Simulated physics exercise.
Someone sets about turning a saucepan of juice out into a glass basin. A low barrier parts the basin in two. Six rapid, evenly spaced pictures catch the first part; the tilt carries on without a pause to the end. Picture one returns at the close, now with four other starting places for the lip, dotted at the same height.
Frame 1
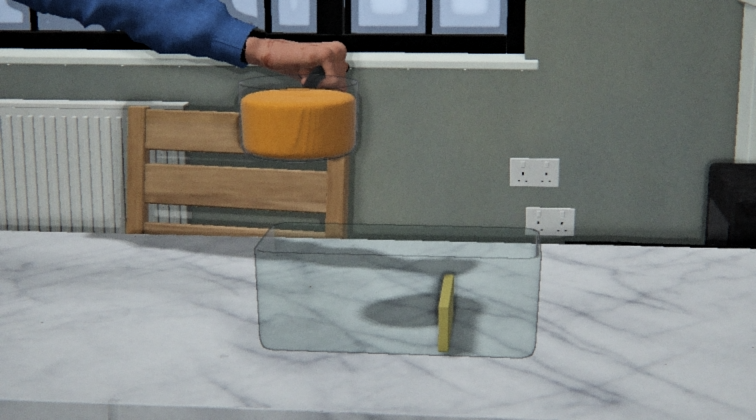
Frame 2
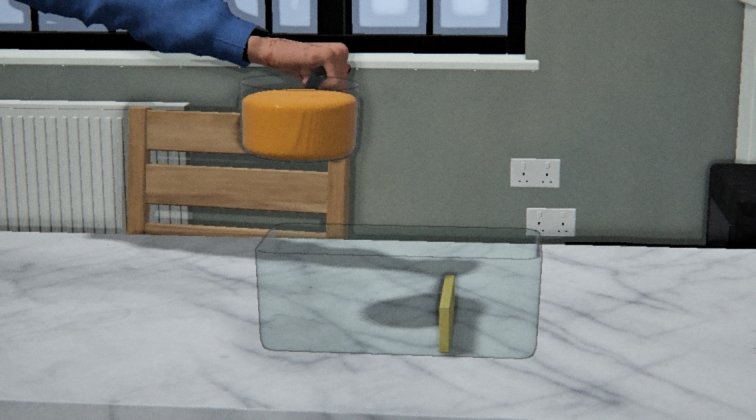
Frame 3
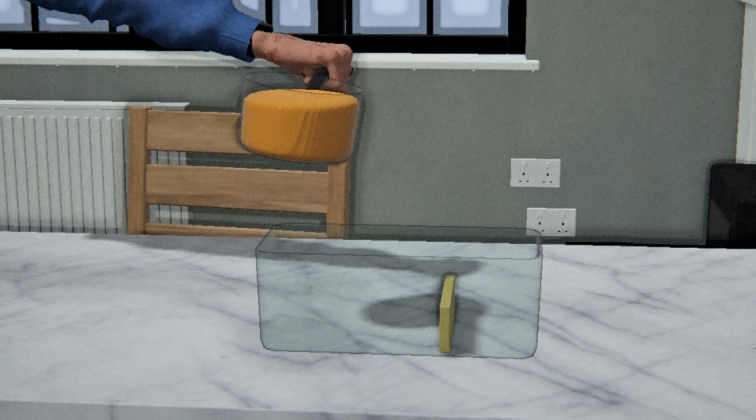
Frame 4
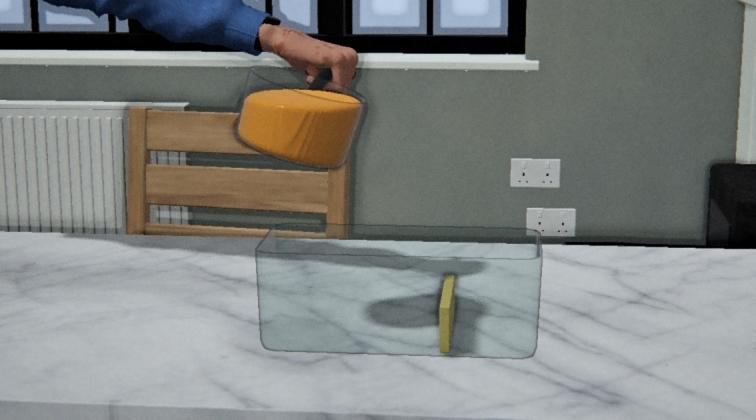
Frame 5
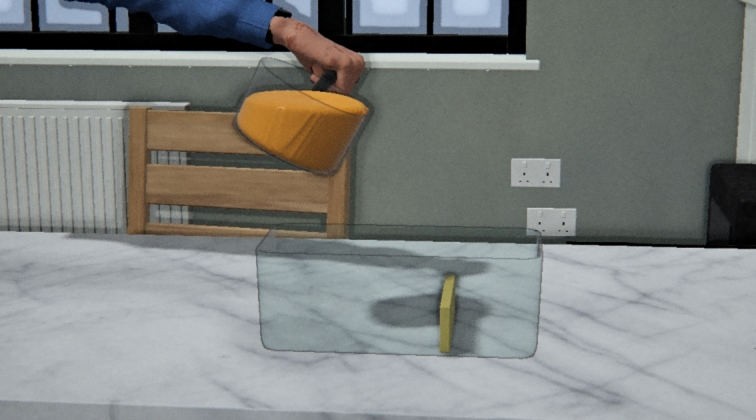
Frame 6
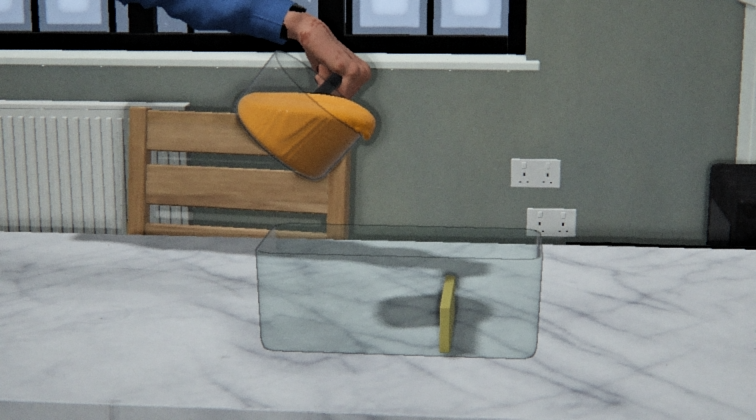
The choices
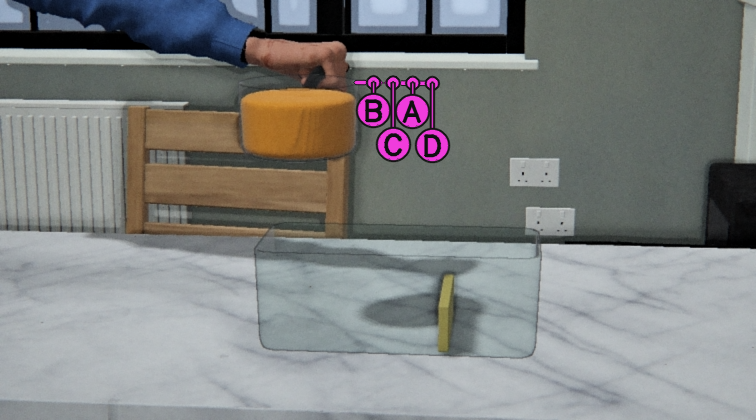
Above a glass basin on a marble counter, a hand gradually tilts a pan of orange juice.
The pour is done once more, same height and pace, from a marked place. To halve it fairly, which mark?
Dot A does it best.
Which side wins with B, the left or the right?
The left side.
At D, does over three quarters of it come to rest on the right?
No.
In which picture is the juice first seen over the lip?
In picture 5.
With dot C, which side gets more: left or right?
The left side.
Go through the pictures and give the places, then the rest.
Upright, lip at (356, 82); basin from (260, 348) to (536, 357); top of the wall at (447, 290); nothing has left yet.
Upright, lip at (358, 85); nothing has left yet.
Tipped about 7°, lip at (361, 90); nothing has left yet.
Tipped about 16°, lip at (364, 100); nothing has left yet.
Tipped about 28°, lip at (367, 113); juice is over the lip, down to (367, 113).
Tipped about 41°, lip at (366, 129); juice is over the lip, down to (368, 134).
On the marked copy, A at (412, 83); B at (373, 82); C at (393, 82); D at (432, 83).
If A is chosen, about 51 % ends left of the wall and 46 % right of it.
If B is chosen, about 79 % ends left of the wall and 11 % right of it; 10 % is lost outside.
If C is chosen, about 68 % ends left of the wall and 29 % right of it; 3 % is lost outside.
If D is chosen, about 28 % ends left of the wall and 65 % right of it; 7 % is lost outside.
